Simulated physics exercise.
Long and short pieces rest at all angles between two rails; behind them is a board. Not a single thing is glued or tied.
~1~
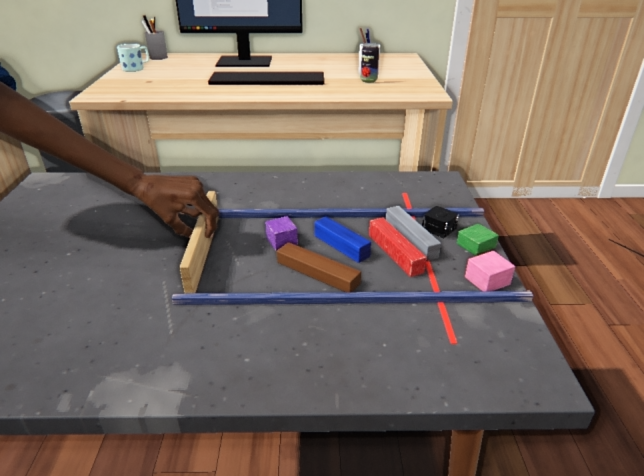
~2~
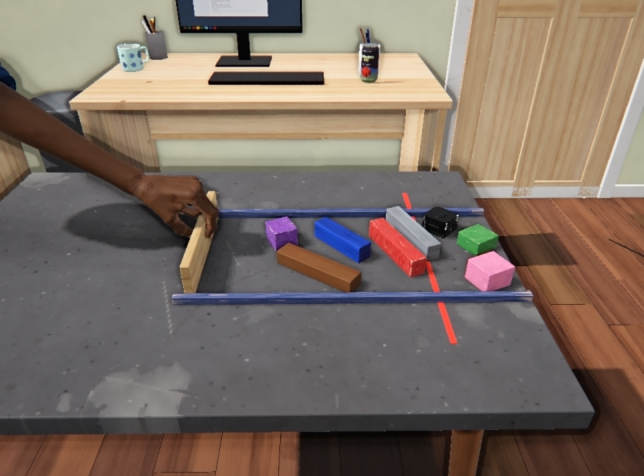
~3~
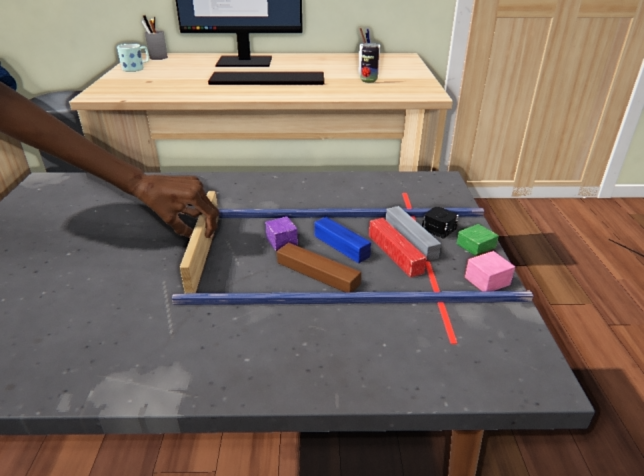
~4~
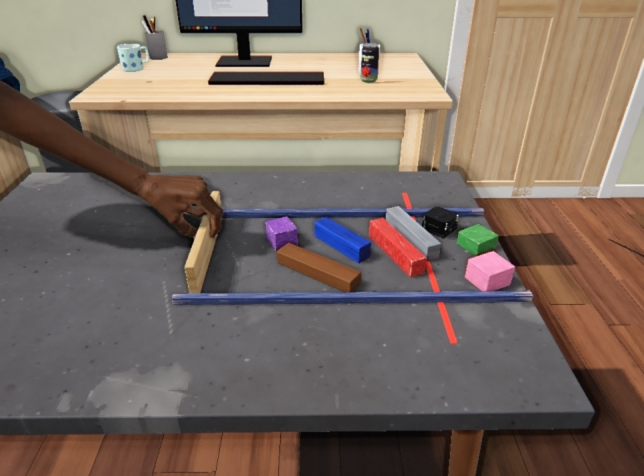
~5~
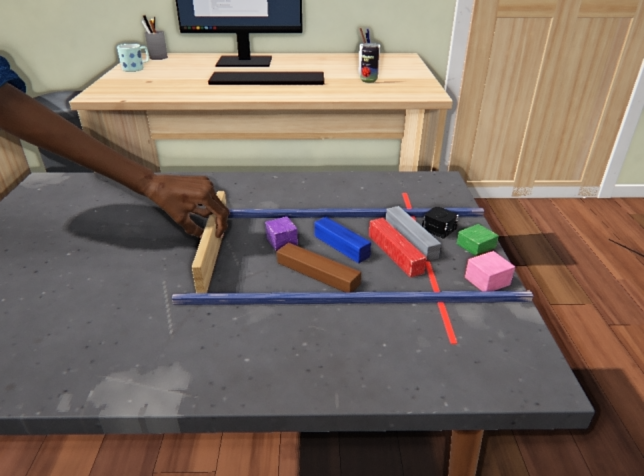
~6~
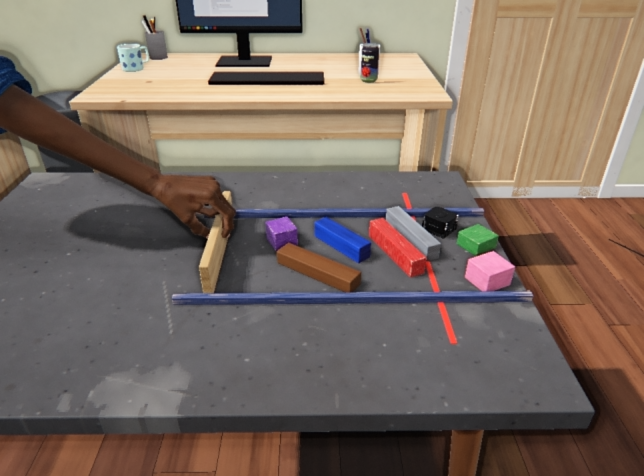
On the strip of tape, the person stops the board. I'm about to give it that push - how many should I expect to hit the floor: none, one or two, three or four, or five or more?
Expect one or two.
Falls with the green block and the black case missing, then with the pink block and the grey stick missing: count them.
In order, the numbers are 0 and 0.
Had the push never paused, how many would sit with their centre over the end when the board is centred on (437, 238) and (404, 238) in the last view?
At the first place it's 3, at the second 0.
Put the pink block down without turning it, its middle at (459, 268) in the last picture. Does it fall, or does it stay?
The pink block stays put.
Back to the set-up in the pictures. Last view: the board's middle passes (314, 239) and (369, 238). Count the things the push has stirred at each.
First position 3; second position 6.
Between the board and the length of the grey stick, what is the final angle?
It works out to near 5°.
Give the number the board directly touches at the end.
The answer is 2.
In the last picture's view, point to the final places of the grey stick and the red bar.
Final centres, first then second: (482, 229), (474, 241).
A little later, none off yet; green block at rest near (477, 240); pink block at rest near (490, 272); black case at rest near (440, 222).
When it is over, the number that fall off is one or two; down, black case and green block.
